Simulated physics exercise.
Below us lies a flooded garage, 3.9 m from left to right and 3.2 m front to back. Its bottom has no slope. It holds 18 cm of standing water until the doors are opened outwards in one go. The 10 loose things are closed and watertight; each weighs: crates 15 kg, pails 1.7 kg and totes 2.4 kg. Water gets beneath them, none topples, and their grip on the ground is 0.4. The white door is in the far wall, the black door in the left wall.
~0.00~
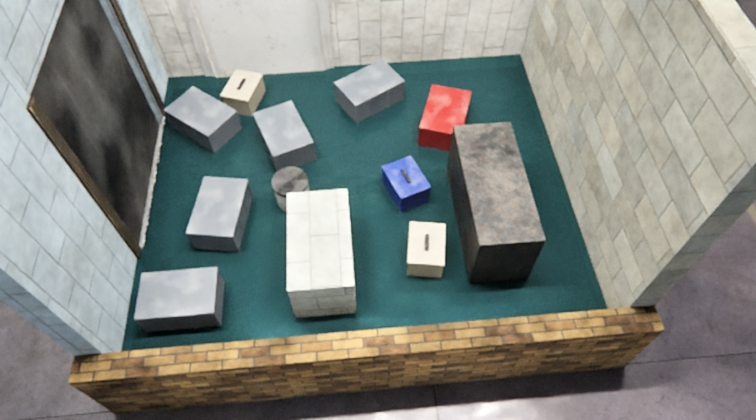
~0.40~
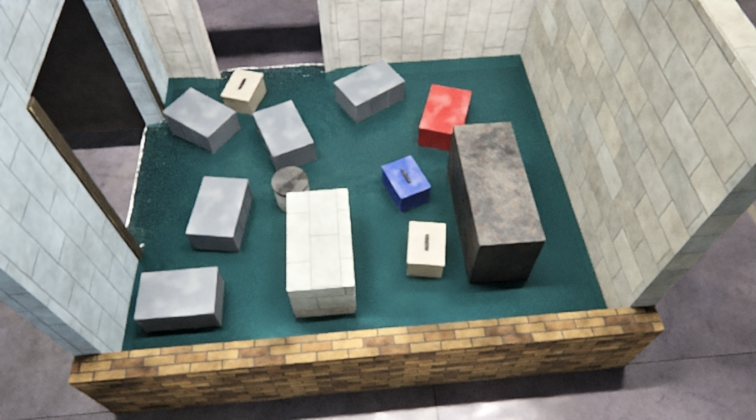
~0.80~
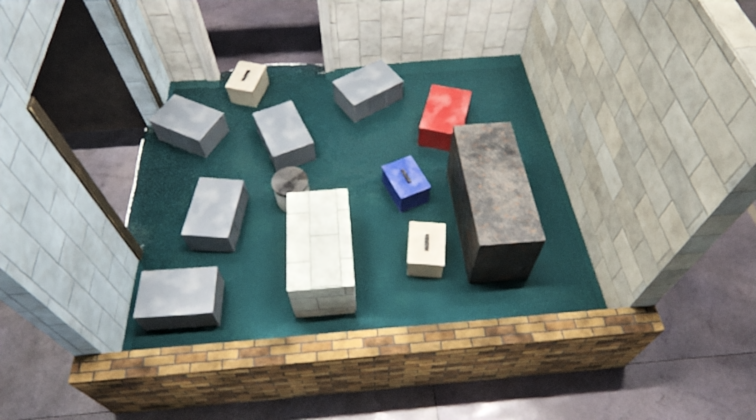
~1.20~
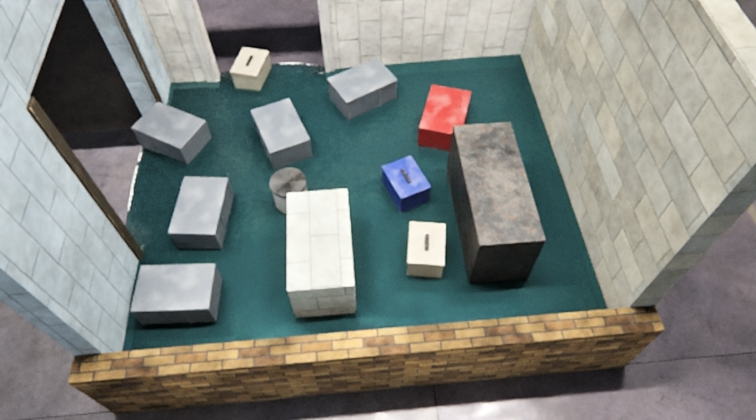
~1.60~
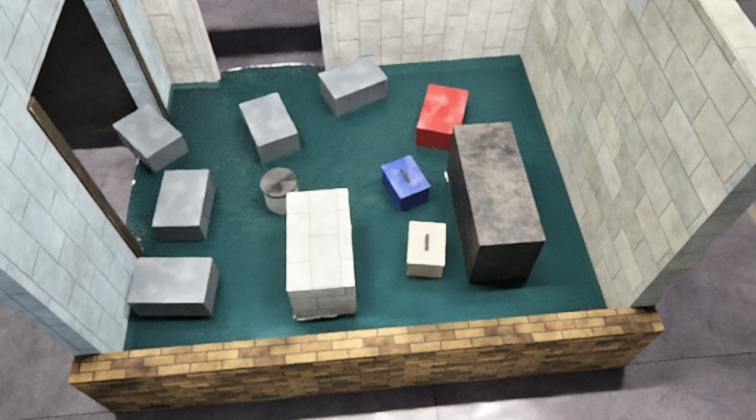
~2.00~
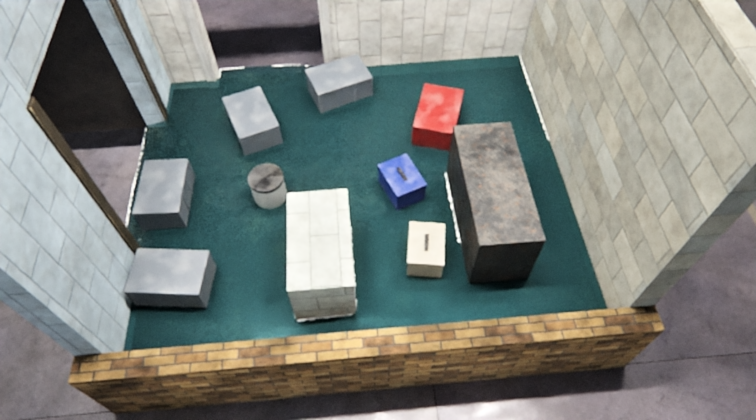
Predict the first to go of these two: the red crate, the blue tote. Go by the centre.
The blue one.
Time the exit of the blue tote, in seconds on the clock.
Near 7.5 s.
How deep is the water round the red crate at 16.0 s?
About 3 cm.
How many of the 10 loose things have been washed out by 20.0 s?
By then 9.
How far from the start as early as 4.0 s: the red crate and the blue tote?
About 80 and 80 cm.
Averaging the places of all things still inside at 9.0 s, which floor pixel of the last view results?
At about (232, 137).
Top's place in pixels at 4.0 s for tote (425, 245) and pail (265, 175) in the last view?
Near (403, 211) and (167, 145).
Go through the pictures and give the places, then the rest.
In the first picture, the red crate at (446, 109) floats; the blue tote at (406, 177) floats; about 1990 L in view; 0 of 10 have shifted.
In the second picture, the red crate at (446, 109) floats; the blue tote at (406, 177), afloat; 18 cm deep round most things; 0 of 10 have shifted.
In the third picture, the red crate at (446, 109) floats; the blue tote at (406, 177), afloat; about 1860 L in view; 2 of 10 have shifted.
In the fourth picture, the red crate at (446, 109), afloat; the blue tote at (406, 177), afloat; 16 cm deep round most things; 6 of 10 have shifted.
In the fifth picture, the red crate at (444, 109), afloat; the blue tote at (406, 176) floats; 15 cm deep round most things; 7 of 10 have shifted.
In the sixth picture, the red crate at (439, 108) floats, 7 cm from its start; the blue tote at (402, 174), afloat, 5 cm from its start; 13 cm deep round most things; 9 of 10 have shifted.
After 4.0 s the red crate is near (373, 108), 0.7 m from its start, afloat; the blue tote is near (327, 152), 0.8 m from its start, afloat; 4 of 10 are out; 6 afloat.
After 9.0 s the red crate is near (188, 91), 2.6 m from its start, afloat; the blue tote has gone out (at 7.4 s); 8 of 10 are out; 2 afloat.
After 16.0 s the red crate is near (182, 98), 2.7 m from its start, aground; the blue tote has gone out (at 7.4 s); 9 of 10 are out; 0 afloat.
After 20.0 s the red crate is near (182, 98), 2.7 m from its start, aground; the blue tote has gone out (at 7.4 s); 9 of 10 are out; 0 afloat.
